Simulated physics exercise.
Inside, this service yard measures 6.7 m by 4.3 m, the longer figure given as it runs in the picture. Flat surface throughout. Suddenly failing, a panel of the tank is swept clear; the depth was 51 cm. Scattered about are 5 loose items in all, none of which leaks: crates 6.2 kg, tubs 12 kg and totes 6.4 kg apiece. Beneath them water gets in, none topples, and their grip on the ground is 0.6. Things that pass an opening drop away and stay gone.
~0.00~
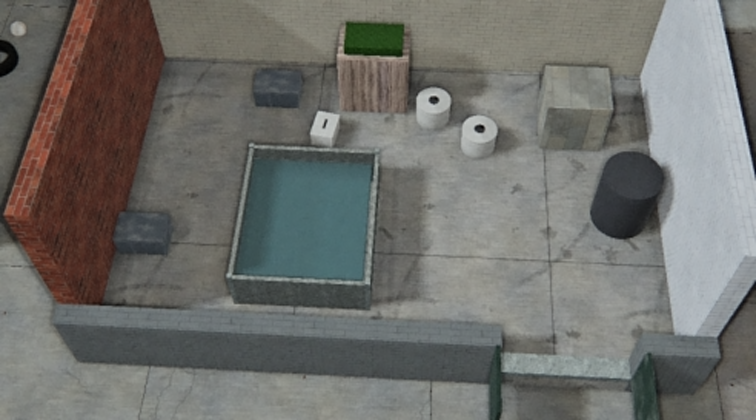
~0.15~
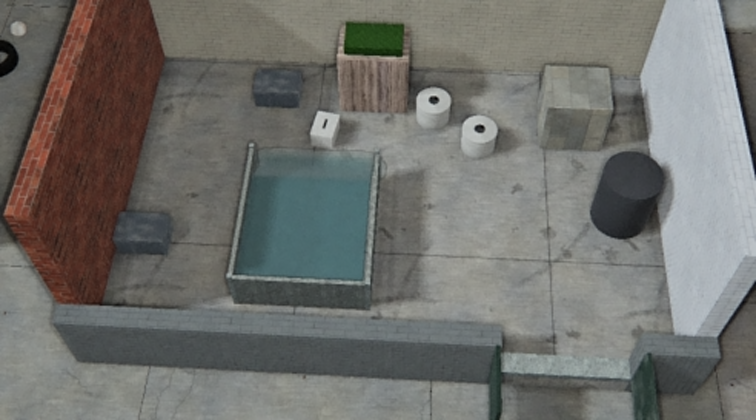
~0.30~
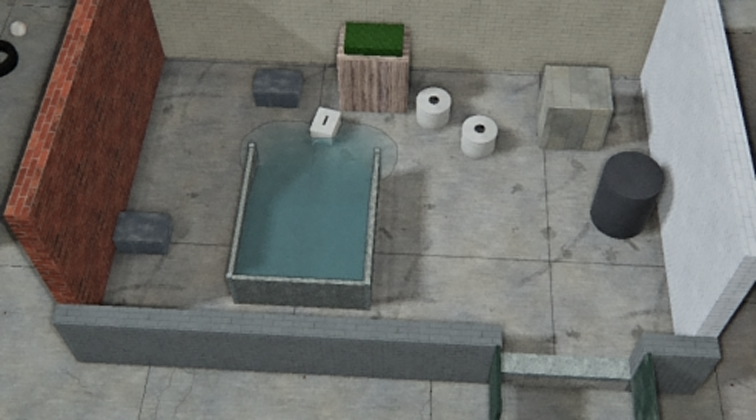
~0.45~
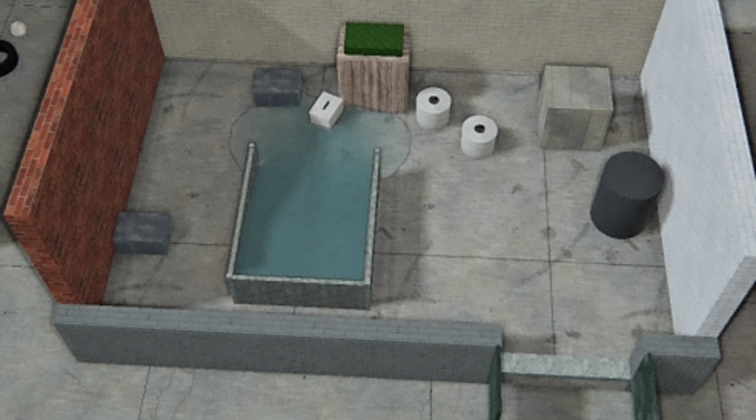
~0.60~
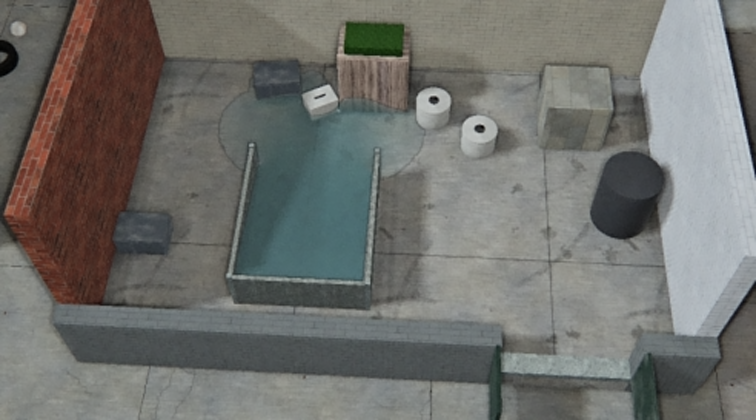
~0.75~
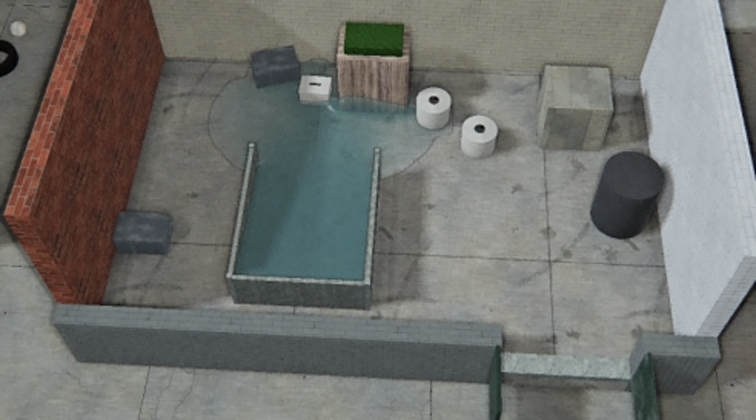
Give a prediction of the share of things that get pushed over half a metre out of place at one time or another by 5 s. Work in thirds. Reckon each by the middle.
Two thirds and up.
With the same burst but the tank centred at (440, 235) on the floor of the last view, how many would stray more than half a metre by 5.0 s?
Then 5 of them would.
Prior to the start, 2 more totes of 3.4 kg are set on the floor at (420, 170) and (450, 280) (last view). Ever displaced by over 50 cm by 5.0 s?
Listed in order, the answers are inside half a metre followed by inside half a metre.
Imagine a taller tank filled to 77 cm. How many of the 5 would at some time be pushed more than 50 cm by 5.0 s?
The count would be 5.
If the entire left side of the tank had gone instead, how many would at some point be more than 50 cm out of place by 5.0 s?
Result: 3.
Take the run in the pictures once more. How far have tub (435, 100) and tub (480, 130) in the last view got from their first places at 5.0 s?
Taking them in turn, I get 250 cm for the first and 120 cm for the second.
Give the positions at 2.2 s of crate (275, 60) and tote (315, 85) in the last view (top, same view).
Near (178, 45) and (289, 68).
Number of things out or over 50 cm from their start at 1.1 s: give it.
At that time I count 1.
After 1.1 s 1 of 5 are over 50 cm from their spots; 2 afloat.
After 2.2 s 3 of 5 are over 50 cm from their spots; 2 afloat.
After 3.5 s 4 of 5 are over 50 cm from their spots; 2 afloat.
After 5.0 s 5 of 5 are over 50 cm from their spots, and 5 have been at some point; 2 afloat.
